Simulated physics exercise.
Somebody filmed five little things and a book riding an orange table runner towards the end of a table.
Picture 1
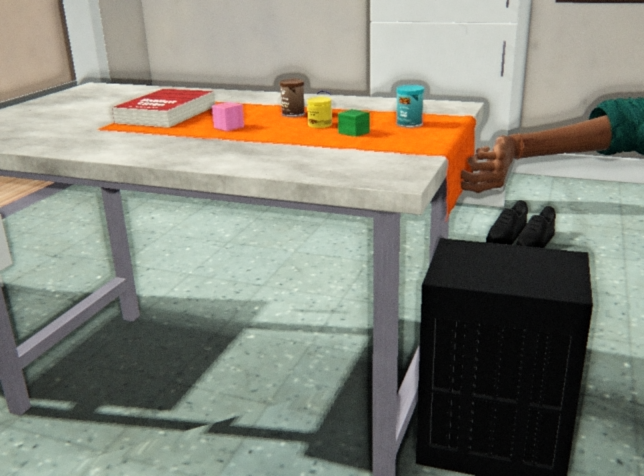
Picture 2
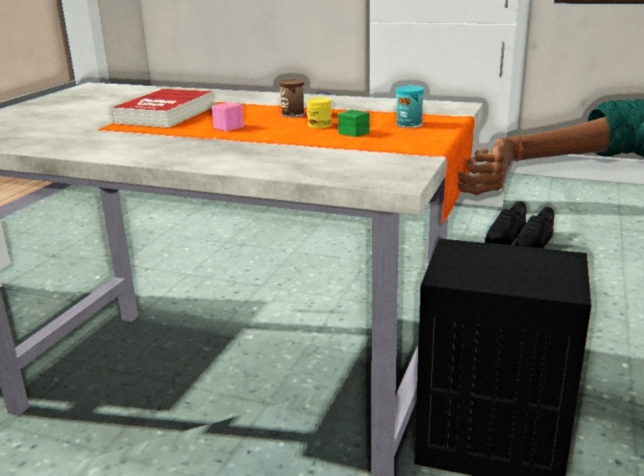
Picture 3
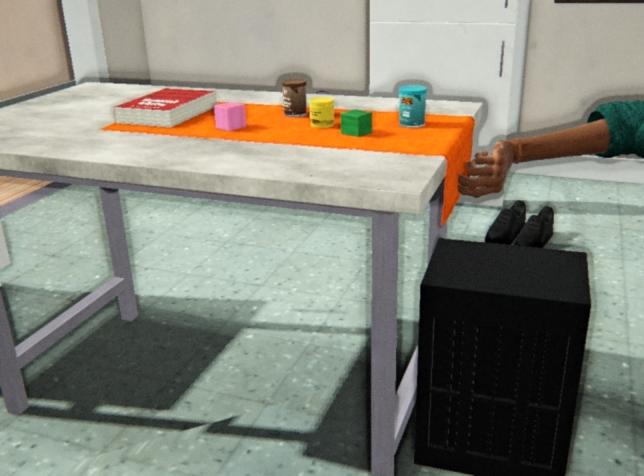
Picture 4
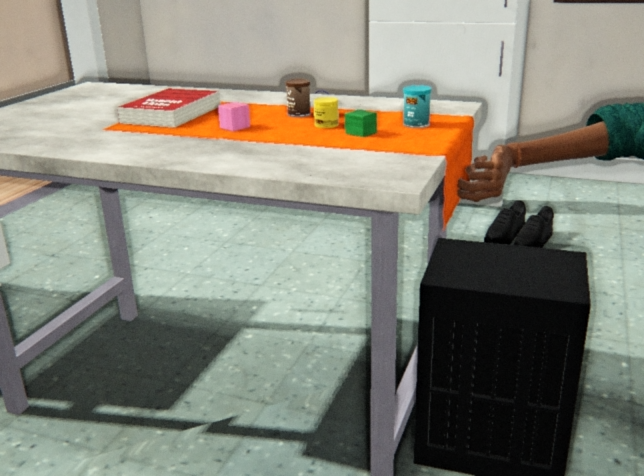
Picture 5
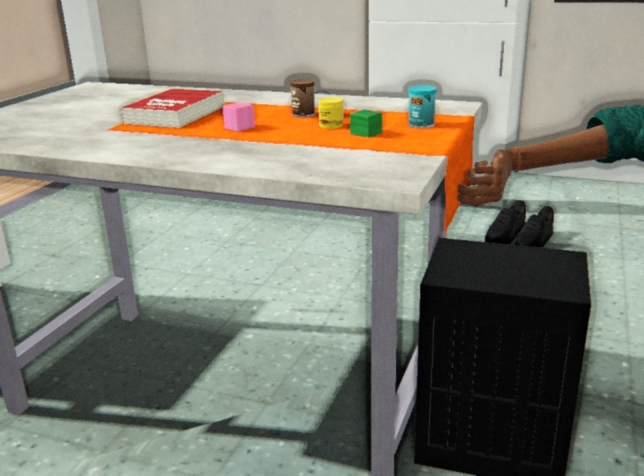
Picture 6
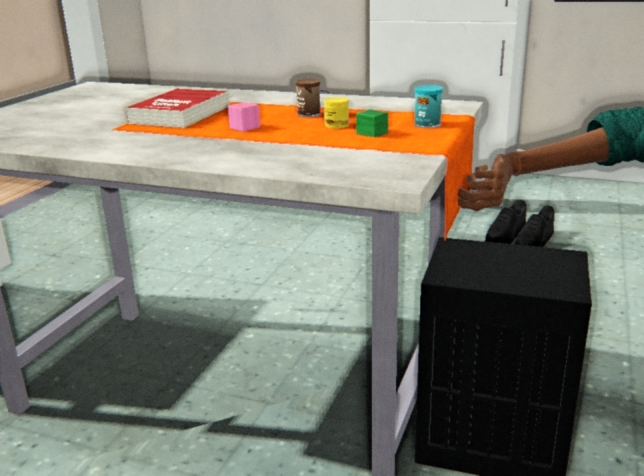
At a table, a hand pulls an orange runner carrying a book and containers slightly right.
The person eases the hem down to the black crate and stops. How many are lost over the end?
It carries off one.
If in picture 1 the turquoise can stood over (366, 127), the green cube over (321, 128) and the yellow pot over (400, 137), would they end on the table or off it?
The turquoise can does not fall, the green cube does not fall, the yellow pot drops off.
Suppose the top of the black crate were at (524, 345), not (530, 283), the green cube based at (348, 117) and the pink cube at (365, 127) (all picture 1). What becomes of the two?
The green cube goes over; the pink cube drops off.
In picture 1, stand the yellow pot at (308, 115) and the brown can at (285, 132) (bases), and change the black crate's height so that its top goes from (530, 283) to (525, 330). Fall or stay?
The yellow pot does not fall; the brown can survives.
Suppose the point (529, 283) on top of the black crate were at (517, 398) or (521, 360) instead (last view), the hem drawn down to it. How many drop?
Then 4 and 3.
Soon after, hem near (458, 238); all still up.
Then, hem on the crate; turquoise can gone.
At rest, hem on the crate; turquoise can gone. The answer is one.
